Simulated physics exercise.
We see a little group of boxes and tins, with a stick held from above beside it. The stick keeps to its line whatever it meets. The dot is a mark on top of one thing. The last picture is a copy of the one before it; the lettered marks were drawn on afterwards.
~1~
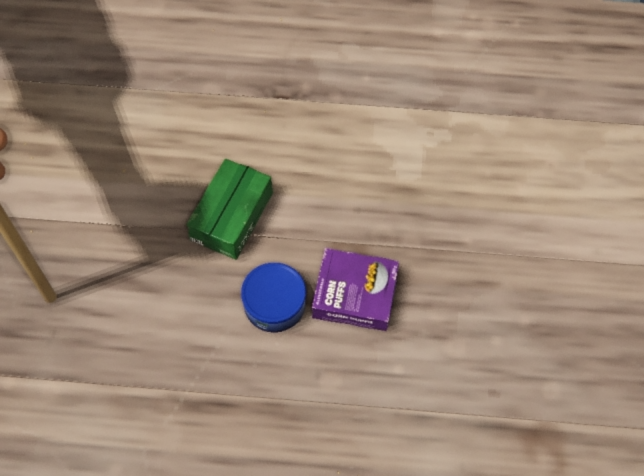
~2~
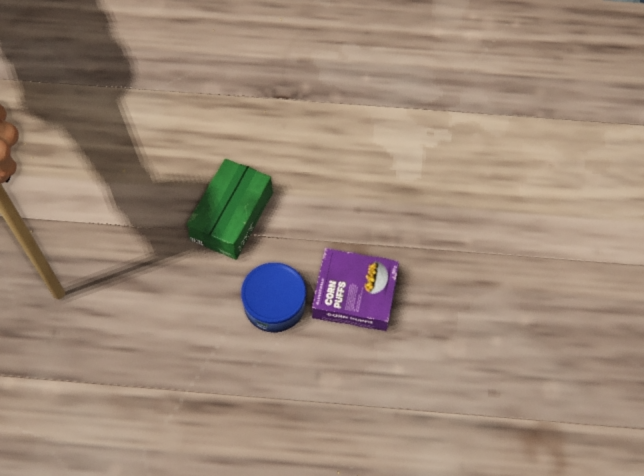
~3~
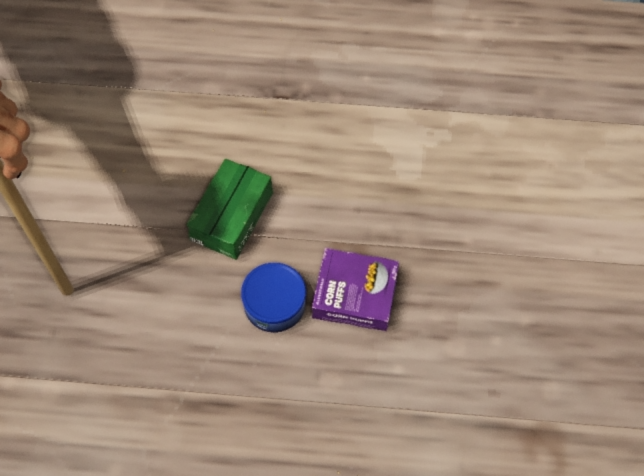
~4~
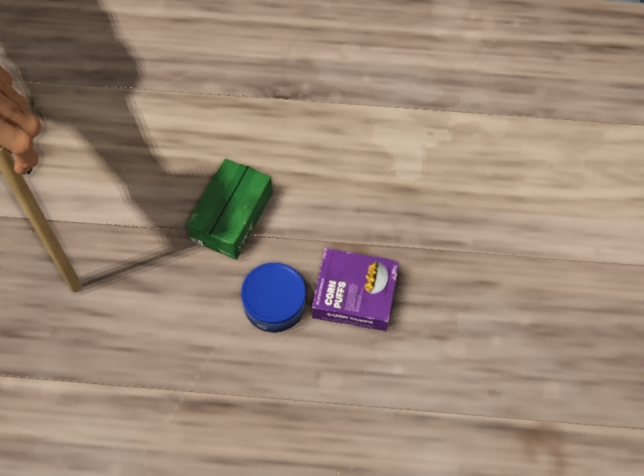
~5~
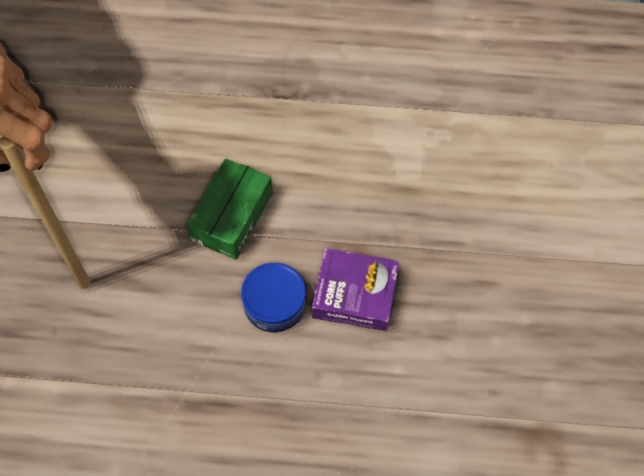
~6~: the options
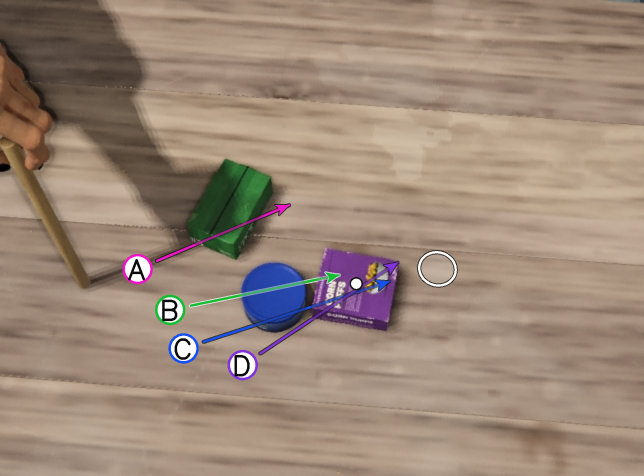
On a pale wooden surface, a hand holding a thin stick came in from the left and moved slowly a short way right, while a green box, a blue jar and a purple packet stayed still.
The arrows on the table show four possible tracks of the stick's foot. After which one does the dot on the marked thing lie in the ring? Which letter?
Push along C.
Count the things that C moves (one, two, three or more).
In all, two.
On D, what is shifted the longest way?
The purple packet.
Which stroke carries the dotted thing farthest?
Stroke D.
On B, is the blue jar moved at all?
Yes.
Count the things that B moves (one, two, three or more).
Two.
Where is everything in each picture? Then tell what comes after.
The first frame shows blue jar (275, 298); purple packet (356, 289); green box (231, 209).
The second frame shows green box (231, 209); blue jar (275, 298).
The third frame shows purple packet (356, 289); green box (231, 209).
The fourth frame shows blue jar (275, 298); purple packet (356, 289).
The fifth frame shows green box (231, 209); blue jar (275, 298); purple packet (356, 289).
On the marked copy, A from (157, 261) to (289, 205); B from (191, 306) to (339, 275); C from (204, 342) to (390, 281); D from (260, 354) to (398, 263); the ring at (437, 269); the white dot at (356, 284).
Following C. Soon after the start, foot of the stick (273, 320); purple packet (357, 290); blue jar (287, 281).
Later, foot of the stick (340, 298); purple packet (384, 285); blue jar (289, 271).
In the end, foot of the stick (389, 282); purple packet (436, 274); blue jar (289, 271); the dot on the purple packet is in the ring.
As for the rest, A leaves the dotted thing at (356, 289); B leaves the dotted thing at (385, 295); D leaves the dotted thing at (427, 232).
